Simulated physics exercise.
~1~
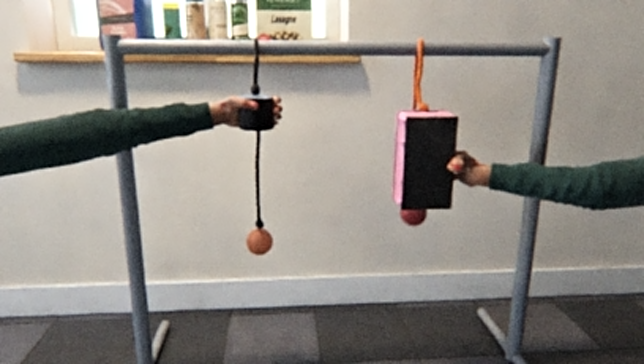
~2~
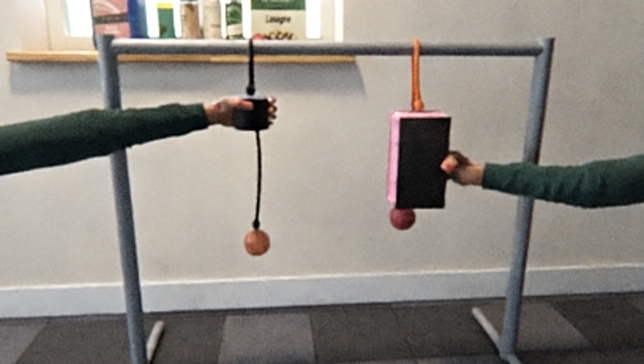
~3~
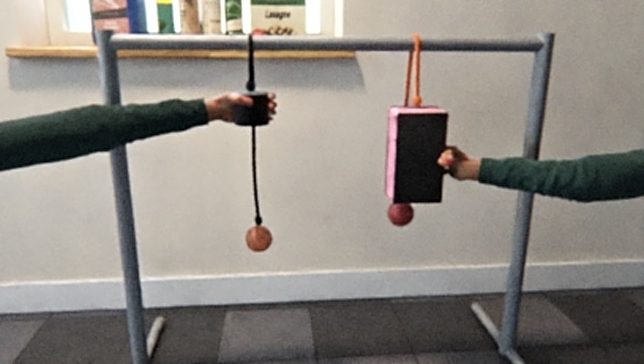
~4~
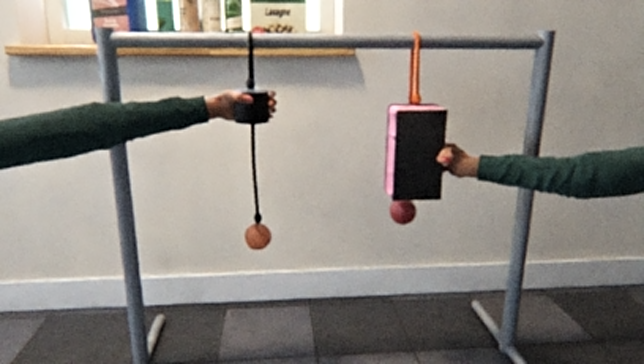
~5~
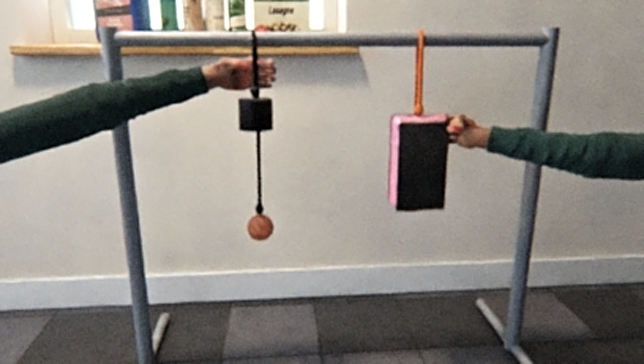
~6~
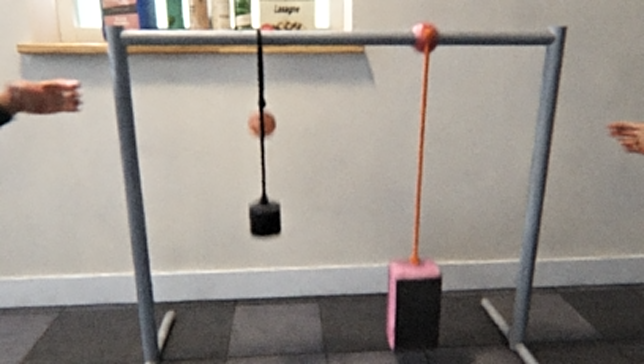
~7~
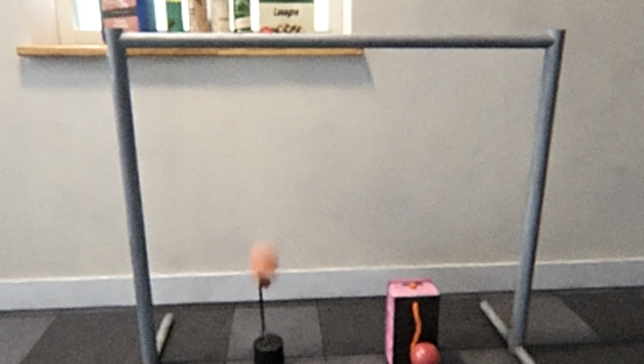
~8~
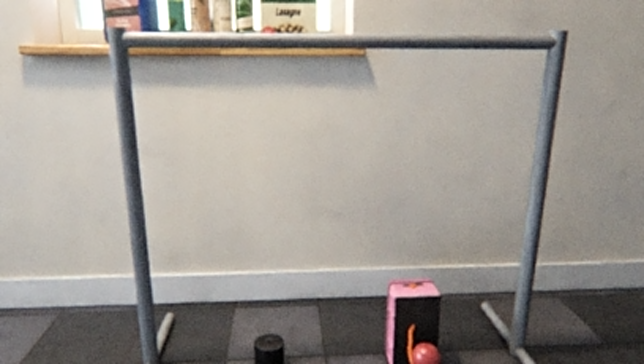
Two hands releasing a black cylinder and a pink and black block roped over a rail, both dropping to the floor.
